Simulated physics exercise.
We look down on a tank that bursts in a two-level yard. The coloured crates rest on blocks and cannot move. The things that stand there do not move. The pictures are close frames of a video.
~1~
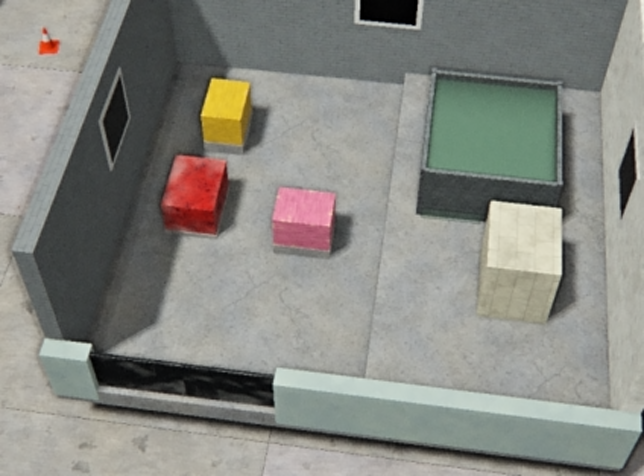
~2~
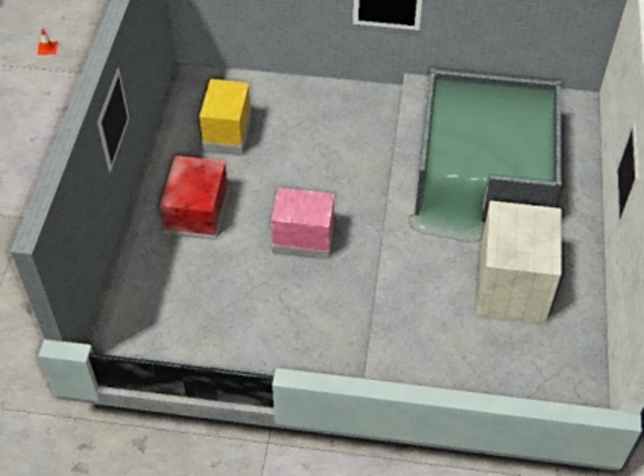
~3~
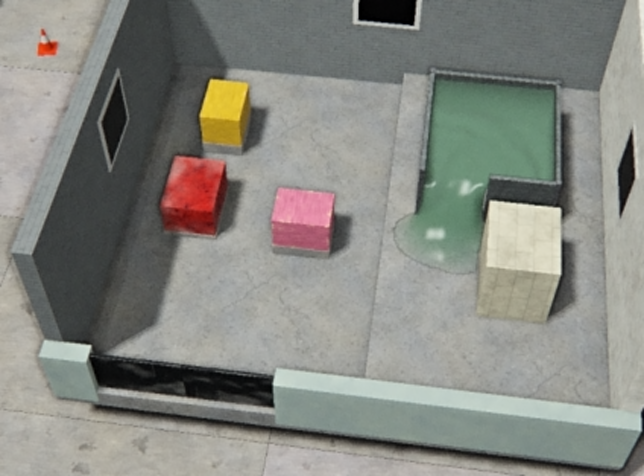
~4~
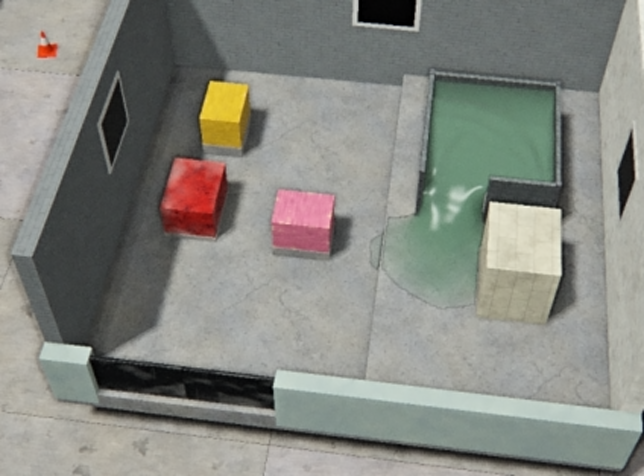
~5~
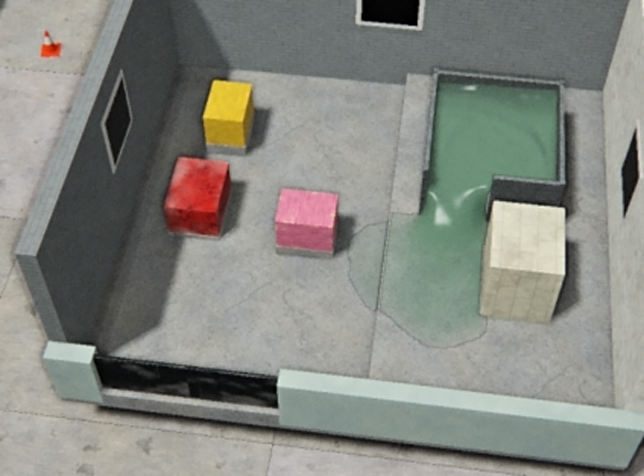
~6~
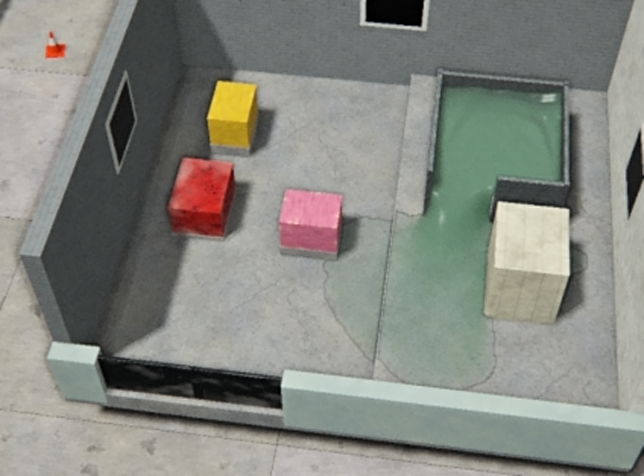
The video shows a walled yard with yellow, red, pink and cream blocks, where green water pours through a gap in a tank's near side and spreads across the floor toward the viewer and to the left, past the cream block.
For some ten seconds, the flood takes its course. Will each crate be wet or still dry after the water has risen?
Afterwards the yellow crate is still dry, the red crate is wet, the pink crate is still dry.
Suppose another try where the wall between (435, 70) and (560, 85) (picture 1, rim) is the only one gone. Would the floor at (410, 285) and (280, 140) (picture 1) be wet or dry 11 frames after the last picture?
In turn: Not flooded, covered.
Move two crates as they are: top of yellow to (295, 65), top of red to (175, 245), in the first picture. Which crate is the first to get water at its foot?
That would be the pink one.
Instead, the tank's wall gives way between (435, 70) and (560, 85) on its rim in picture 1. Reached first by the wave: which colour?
Answer: The yellow crate.
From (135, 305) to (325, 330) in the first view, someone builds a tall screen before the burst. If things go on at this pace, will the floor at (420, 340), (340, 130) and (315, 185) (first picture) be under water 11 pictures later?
First inundated, then unwetted, then unwetted.
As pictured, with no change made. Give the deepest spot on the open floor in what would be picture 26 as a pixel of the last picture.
Deepest point: About (85, 375).
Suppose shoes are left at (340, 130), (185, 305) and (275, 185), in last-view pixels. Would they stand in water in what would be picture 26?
First spot clear, second spot swamped, third spot clear.
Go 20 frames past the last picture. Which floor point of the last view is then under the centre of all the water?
Roughly (395, 264) in the last picture.
A moment on, water covers 30 % of the floor; the yellow crate not reached, the red crate not reached, the pink crate water round its plinth.
Next, water covers 40 % of the floor; the yellow crate not reached, the red crate not reached, the pink crate water round its plinth.
Then, water covers 55 % of the floor; the yellow crate not reached, the red crate water round its plinth, the pink crate water round its plinth.
Later, water covers 80 % of the floor; the yellow crate water round its plinth, the red crate water round its plinth, the pink crate water round its plinth.
In the end, water covers 100 % of the floor; the yellow crate stayed above the water, the red crate was topped, the pink crate stayed above the water.
